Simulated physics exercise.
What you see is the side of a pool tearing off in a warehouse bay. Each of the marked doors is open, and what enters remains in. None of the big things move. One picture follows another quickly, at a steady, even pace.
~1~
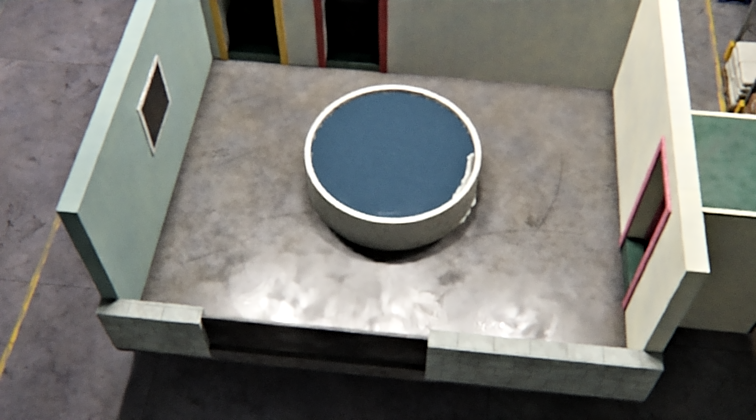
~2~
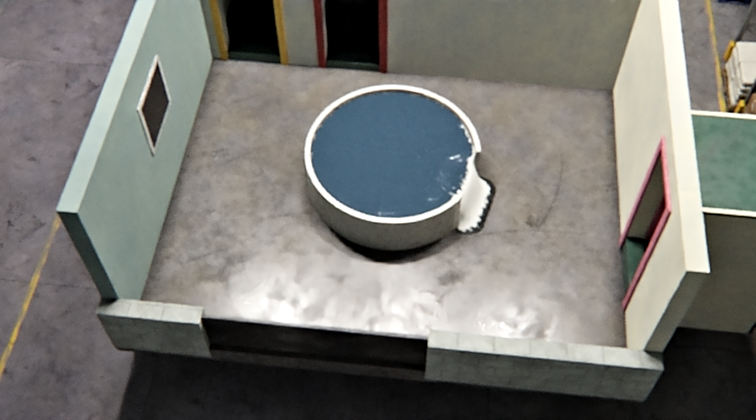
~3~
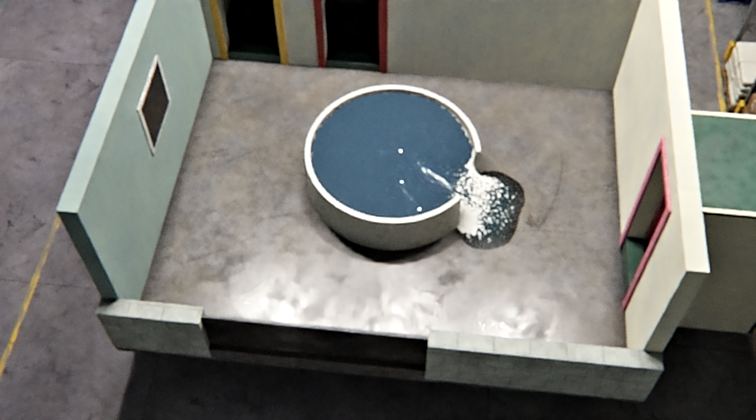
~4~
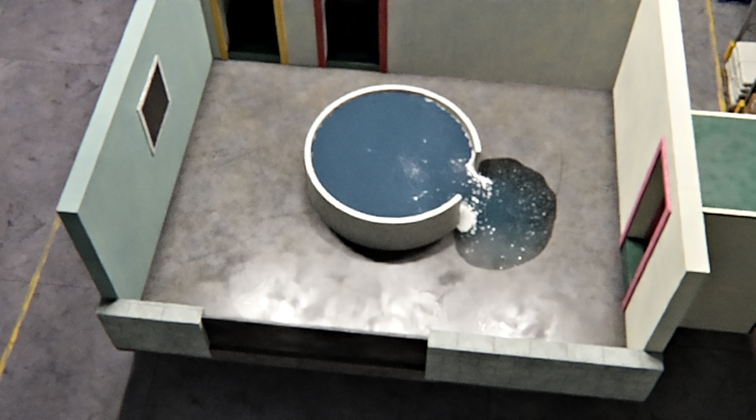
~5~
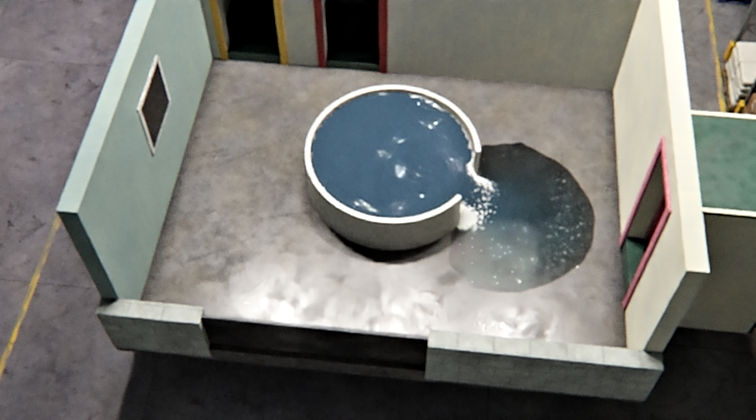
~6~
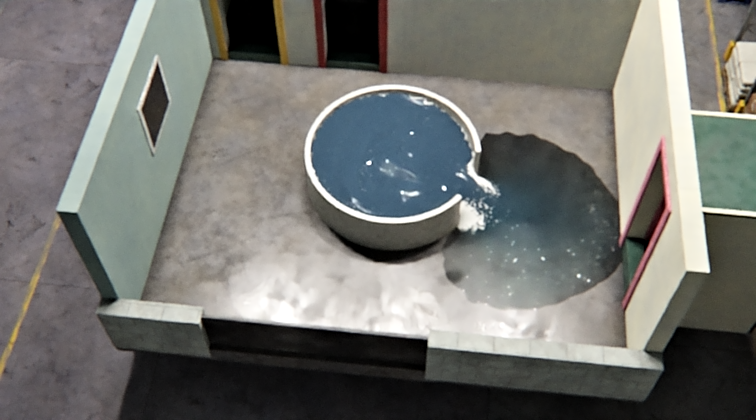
Water pouring through a gap torn in the right side of a round pool, spreading rightward across the grey floor.
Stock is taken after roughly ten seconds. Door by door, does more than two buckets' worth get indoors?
Pink door: Two pails at most. Red door: Two pails at most. Yellow door: Two pails at most.
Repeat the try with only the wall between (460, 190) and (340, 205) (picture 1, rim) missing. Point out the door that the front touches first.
Answer: The one in pink.
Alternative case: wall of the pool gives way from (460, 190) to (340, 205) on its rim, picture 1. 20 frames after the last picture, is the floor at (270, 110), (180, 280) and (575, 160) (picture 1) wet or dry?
Point by point: Unwetted; soaked; soaked.
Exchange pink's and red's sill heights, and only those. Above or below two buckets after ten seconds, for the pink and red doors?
Looks like the pink one spills past the limit while the red one does not overflow.
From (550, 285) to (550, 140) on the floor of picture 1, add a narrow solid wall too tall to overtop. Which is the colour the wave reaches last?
My answer: The yellow one.
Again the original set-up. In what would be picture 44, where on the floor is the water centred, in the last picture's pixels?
Near pixel (430, 208).
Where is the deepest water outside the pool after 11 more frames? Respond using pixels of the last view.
My finger goes to (617, 373).
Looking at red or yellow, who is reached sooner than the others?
That would be the red one.
A moment on, water covers 25 % of the floor; the pink door wet at the sill, nothing in, the red door not reached, the yellow door not reached.
Next, water covers 25 % of the floor; the pink door wet at the sill, nothing in, the red door not reached, the yellow door not reached.
Then, water covers 45 % of the floor; the pink door wet at the sill, nothing in, the red door not reached, the yellow door not reached.
Later, water covers 90 % of the floor; the pink door wet at the sill, nothing in, the red door wet at the sill, nothing in, the yellow door wet at the sill, nothing in.
In the end, water covers 95 % of the floor; the pink door wet at the sill, nothing in, the red door wet at the sill, nothing in, the yellow door wet at the sill, nothing in.
